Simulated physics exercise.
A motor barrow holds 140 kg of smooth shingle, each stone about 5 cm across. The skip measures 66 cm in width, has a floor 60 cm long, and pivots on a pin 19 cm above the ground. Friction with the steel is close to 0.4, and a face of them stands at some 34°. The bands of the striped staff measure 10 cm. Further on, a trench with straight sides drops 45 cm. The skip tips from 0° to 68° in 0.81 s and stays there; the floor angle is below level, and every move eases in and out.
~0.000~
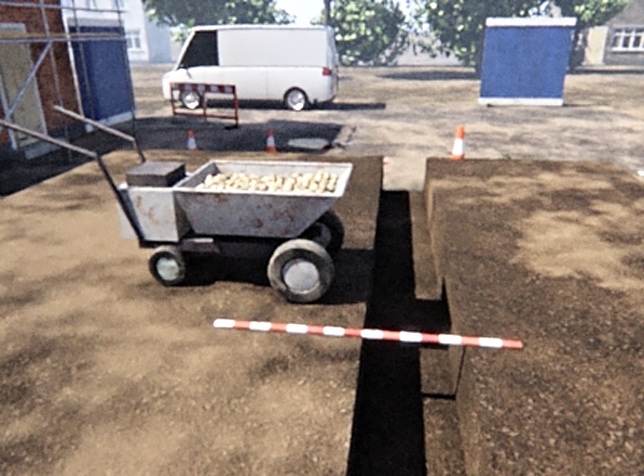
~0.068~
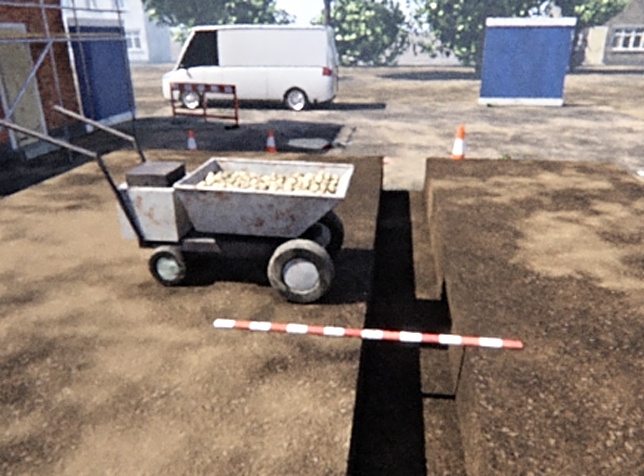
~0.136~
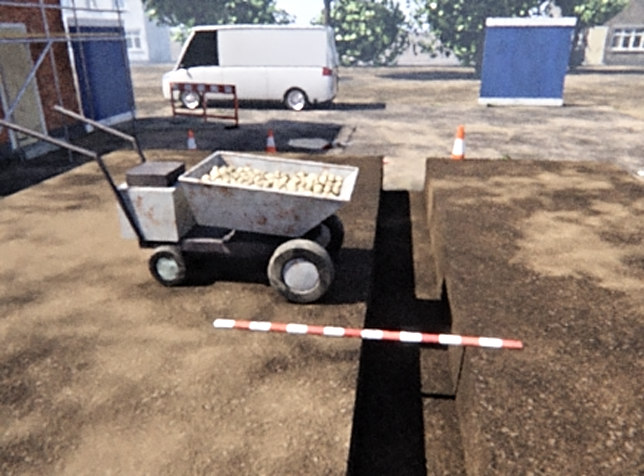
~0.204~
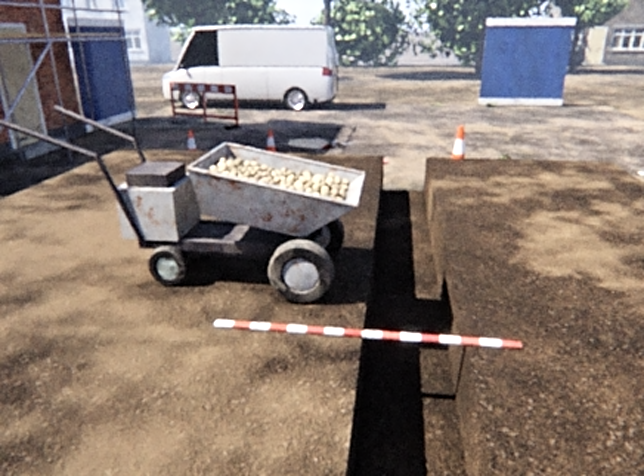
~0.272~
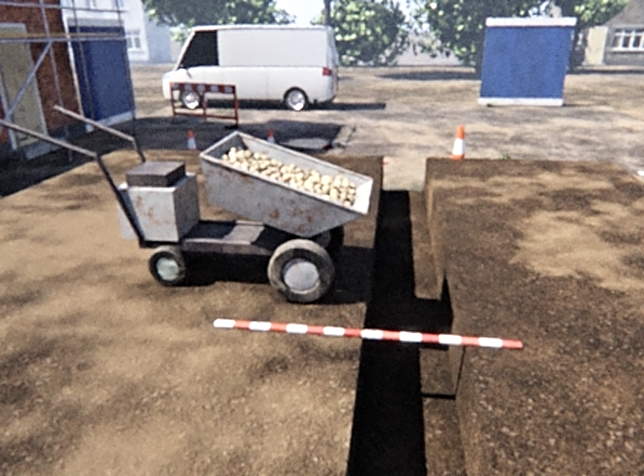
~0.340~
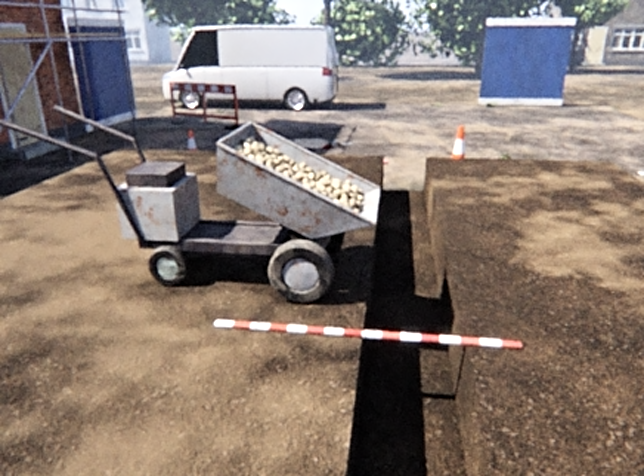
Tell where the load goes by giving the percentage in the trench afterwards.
About 90 per cent of the load is in the trench.
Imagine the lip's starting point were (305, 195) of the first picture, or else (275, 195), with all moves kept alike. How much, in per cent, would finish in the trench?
Near 100 and near 85 percent.
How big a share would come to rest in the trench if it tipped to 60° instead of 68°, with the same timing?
With that change, near 85 per cent.
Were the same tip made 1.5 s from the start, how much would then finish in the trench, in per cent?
In that case some 100 per cent.
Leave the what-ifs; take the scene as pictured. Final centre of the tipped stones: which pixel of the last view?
Their middle is at about (424, 338).
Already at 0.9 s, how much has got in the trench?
By then, around 35 percent.
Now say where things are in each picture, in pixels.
Lip at (341, 196), floor tilted 0°, highest stones at (284, 181), in the first picture.
The skip is at 1°, its lip at (343, 197); the top of the load is at (246, 179); the stones move at 0.3 m/s on average, in the second picture.
The skip is at 5°, its lip at (349, 200); the top of the load is at (229, 172); the stones move at 0.6 m/s on average, in the third picture.
The skip is at 11°, its lip at (357, 206); the top of the load is at (228, 164); the stones move at 0.8 m/s on average, in the fourth picture.
Lip at (366, 214), floor tilted 18°, highest stones at (239, 155); the stones move at 0.9 m/s on average, in the fifth picture.
The skip is at 26°, its lip at (375, 224); the top of the load is at (251, 145); the stones move at 1.0 m/s on average, in the sixth picture.
After 0.6 s the floor is at 58°; 100 % in the skip; the foremost stones are at (390, 238).
After 0.9 s the floor is at 68°; 66 % in the skip, 34 % in the trench; the foremost stones are at (450, 297).
After 1.3 s the floor is at 68°; 15 % in the skip, 75 % in the trench, 10 % past the trench; the foremost stones are at (539, 286).
After 3.2 s the floor is at 68°; 0 % in the skip, 90 % in the trench, 10 % past the trench; the foremost stones are at (602, 276).
